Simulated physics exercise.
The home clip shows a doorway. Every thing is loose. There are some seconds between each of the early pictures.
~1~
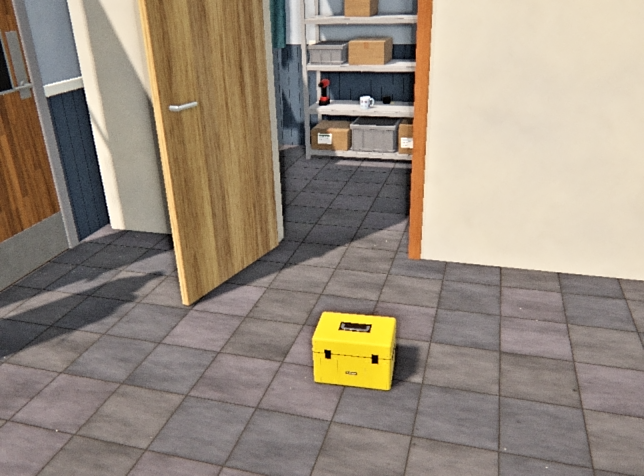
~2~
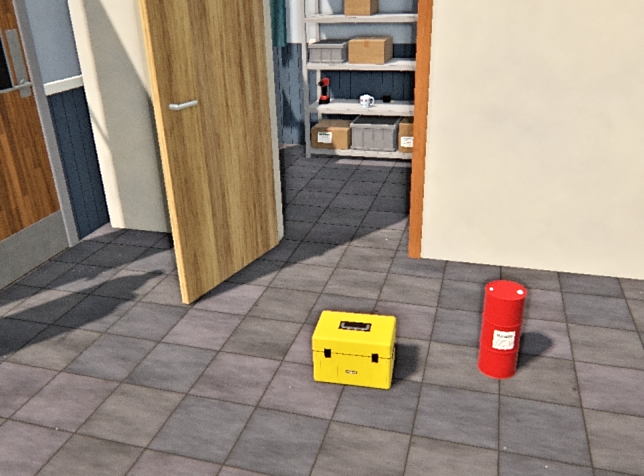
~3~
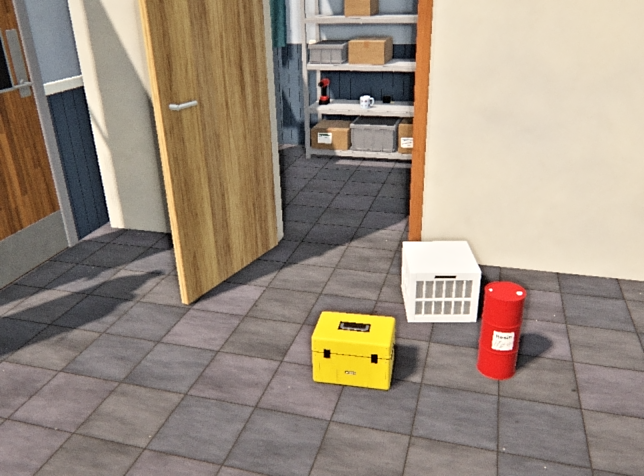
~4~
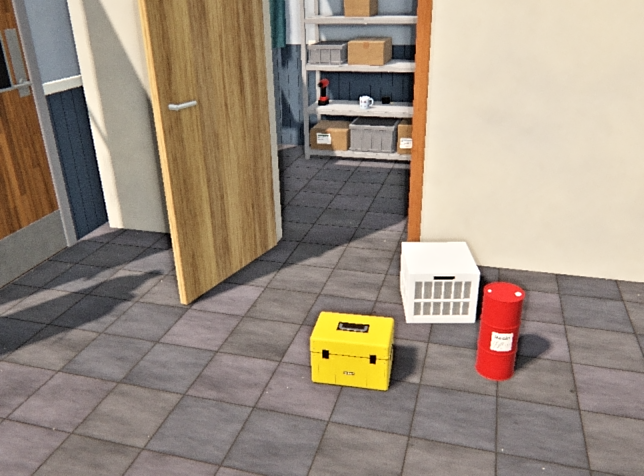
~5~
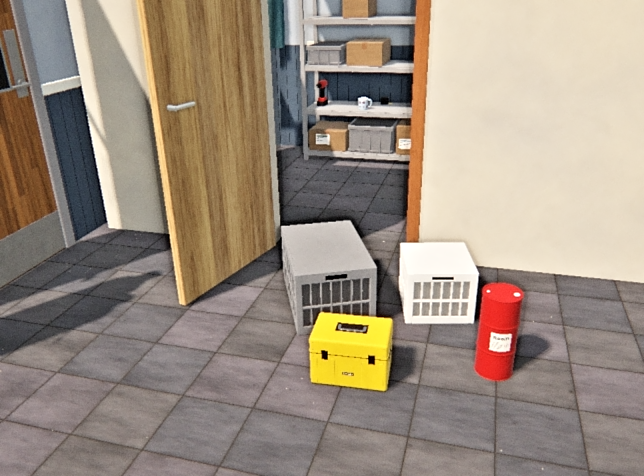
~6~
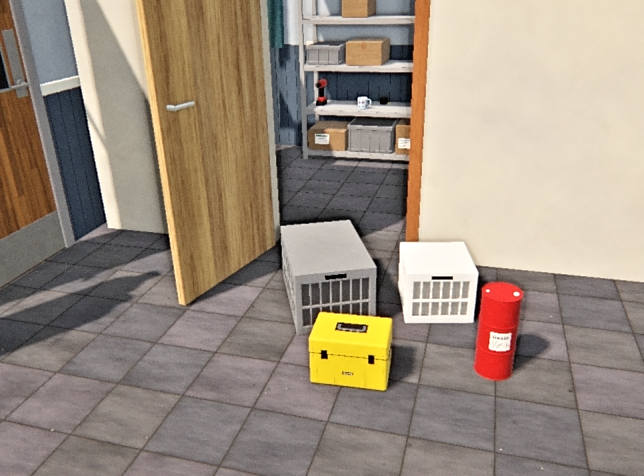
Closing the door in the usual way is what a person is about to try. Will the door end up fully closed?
No: The way is obstructed.
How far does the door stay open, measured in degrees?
Near 65° open.
Then, 0.50 s after the last picture, door at 96°.
Then, 0.90 s after the last picture, door at 79°.
Then, 1.10 s after the last picture, door at 69°.
At rest, door at 64°; all 4 in place. Seen from the same camera at the end, grey chest near (327, 273).
